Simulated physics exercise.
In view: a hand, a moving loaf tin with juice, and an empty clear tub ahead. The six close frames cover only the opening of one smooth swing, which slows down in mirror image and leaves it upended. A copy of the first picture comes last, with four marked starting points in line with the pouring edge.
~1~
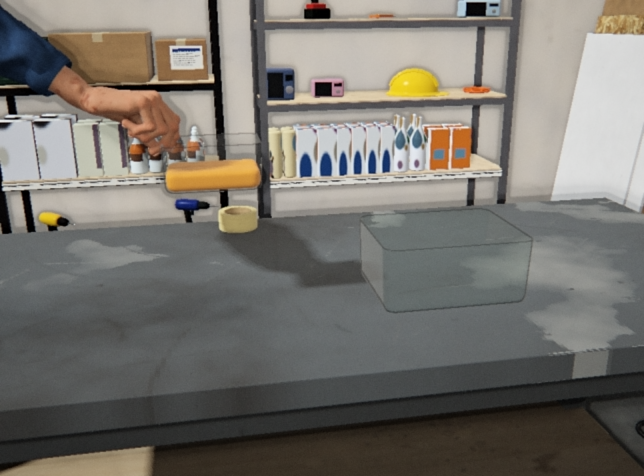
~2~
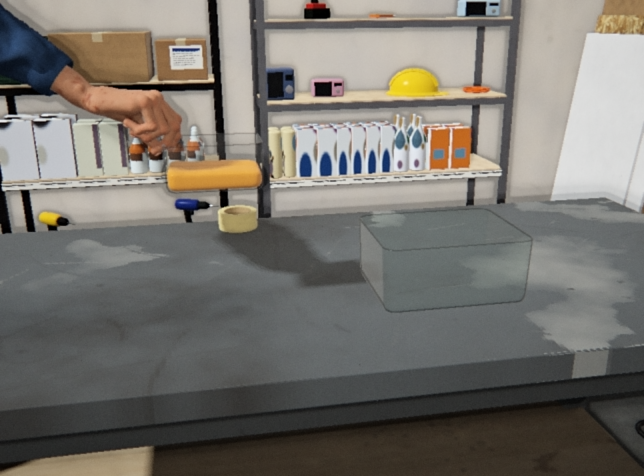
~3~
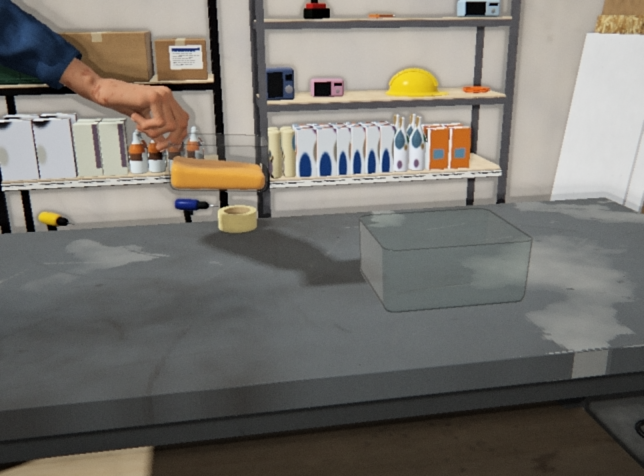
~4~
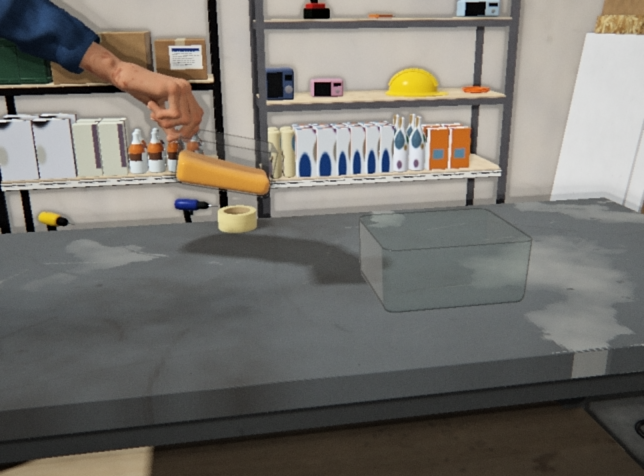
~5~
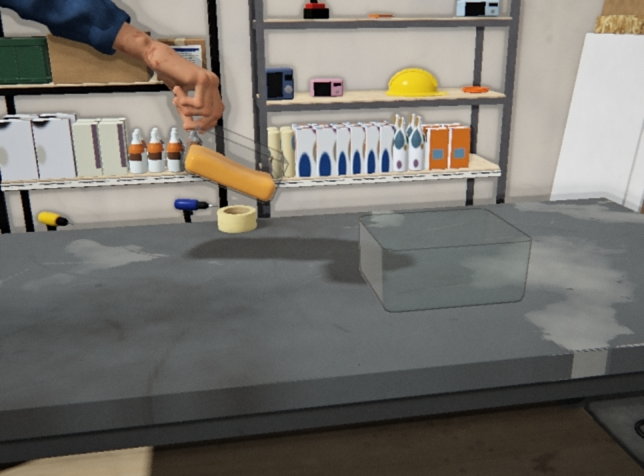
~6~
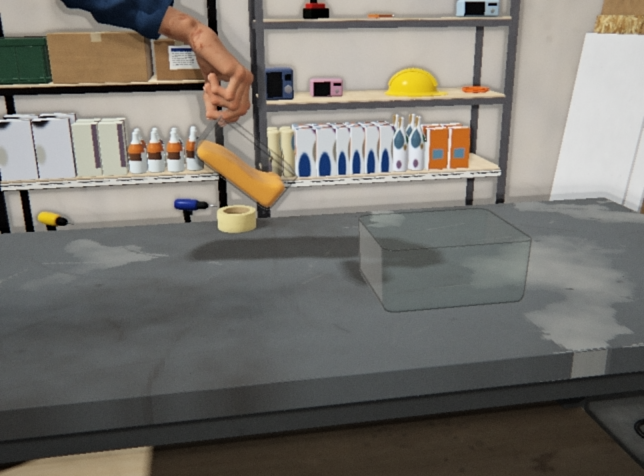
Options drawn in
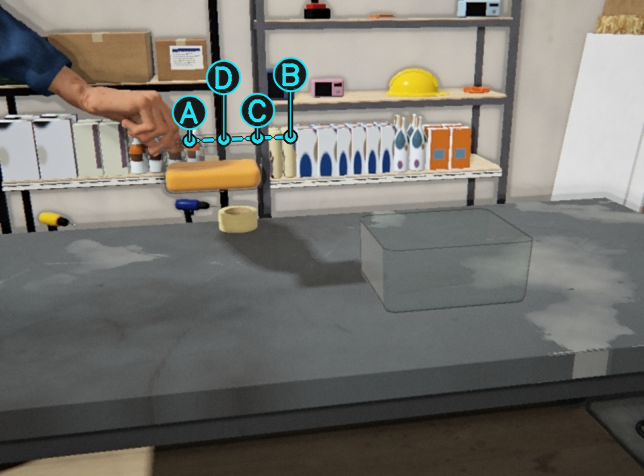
A hand held a clear container of orange juice above a gray workbench, keeping it nearly level at first, then moved slightly right and tilted it steadily toward an empty clear tub.
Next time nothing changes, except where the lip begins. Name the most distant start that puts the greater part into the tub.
Use place B.
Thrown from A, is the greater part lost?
Yes, it does.
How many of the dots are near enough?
One of the four.
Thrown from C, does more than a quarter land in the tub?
No.
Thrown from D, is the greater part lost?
Yes.
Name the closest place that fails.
That would be C.
On the marked copy, A at (189, 140); B at (290, 136); C at (257, 138); D at (223, 139).
Choosing A, about 0 % lands in the tub, 100 % falls short.
Choosing B, about 74 % lands in the tub, 17 % falls short and 9 % goes beside or beyond.
Choosing C, about 8 % lands in the tub, 87 % falls short and 4 % goes beside or beyond.
Choosing D, about 0 % lands in the tub, 95 % falls short and 5 % goes beside or beyond.
